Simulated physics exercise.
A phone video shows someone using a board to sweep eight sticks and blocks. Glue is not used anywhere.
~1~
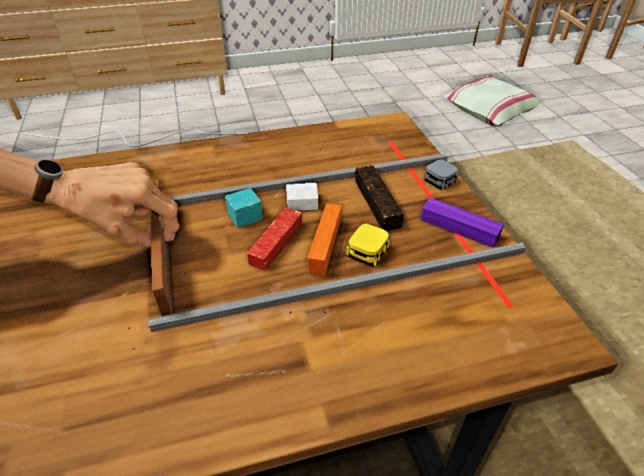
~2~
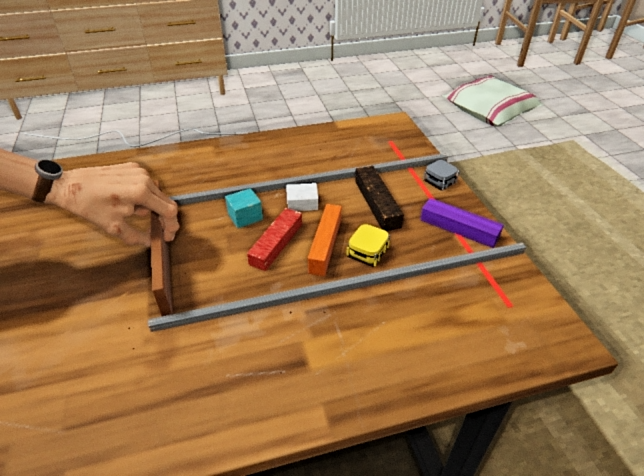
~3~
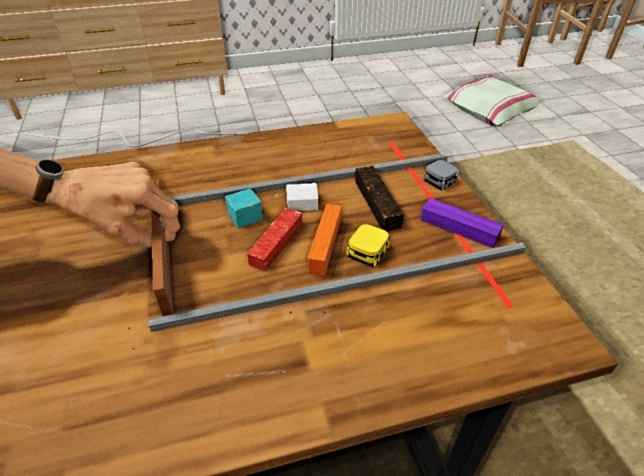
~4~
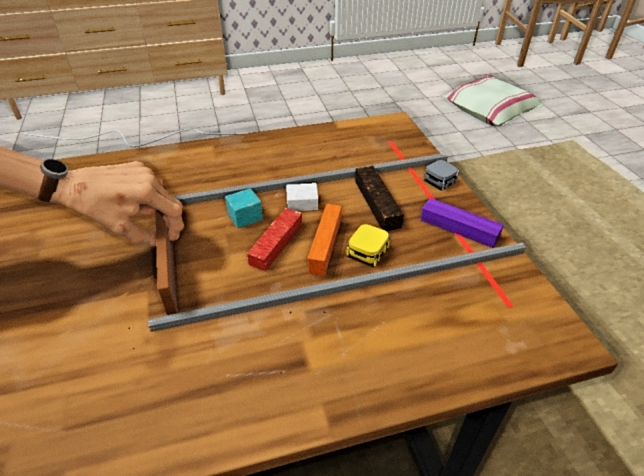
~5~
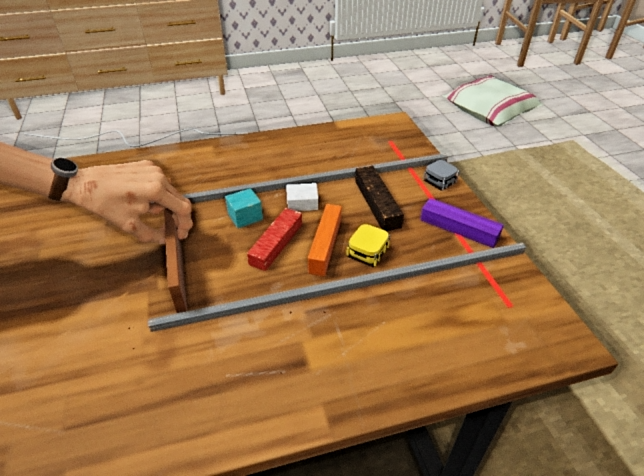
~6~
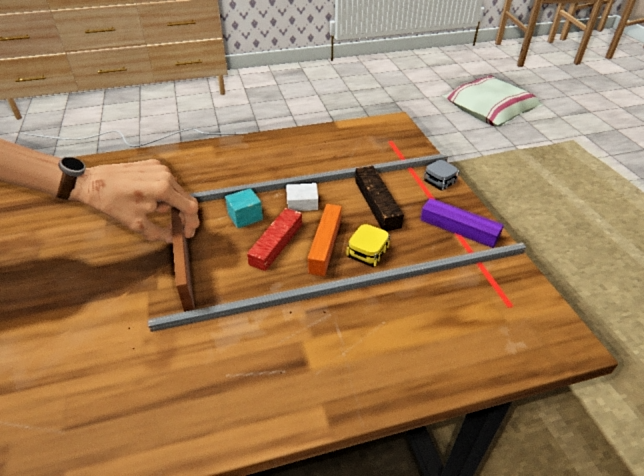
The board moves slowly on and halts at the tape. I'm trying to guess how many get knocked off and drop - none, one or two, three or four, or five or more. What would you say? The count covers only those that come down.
I would say three or four.
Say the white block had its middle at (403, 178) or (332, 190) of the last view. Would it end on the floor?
In order, falls away; hangs on.
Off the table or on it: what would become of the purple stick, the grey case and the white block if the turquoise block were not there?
The purple stick: Drops. The grey case: Drops. The white block: Remains.
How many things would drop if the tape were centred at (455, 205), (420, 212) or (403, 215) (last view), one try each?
Down on the floor: 5, 2 and 1.
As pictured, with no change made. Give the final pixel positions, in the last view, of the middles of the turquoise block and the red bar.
The turquoise block at (436, 177), the red bar at (463, 201).
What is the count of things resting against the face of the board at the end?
I count 2 of them.
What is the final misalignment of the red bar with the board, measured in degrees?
Roughly 25° out of line.
A little later, none off yet; grey case at rest near (441, 176); purple stick at rest near (461, 222); black bar at rest near (378, 197).
When it is over, the number that fall off is three or four; down, black bar, purple stick and grey case.
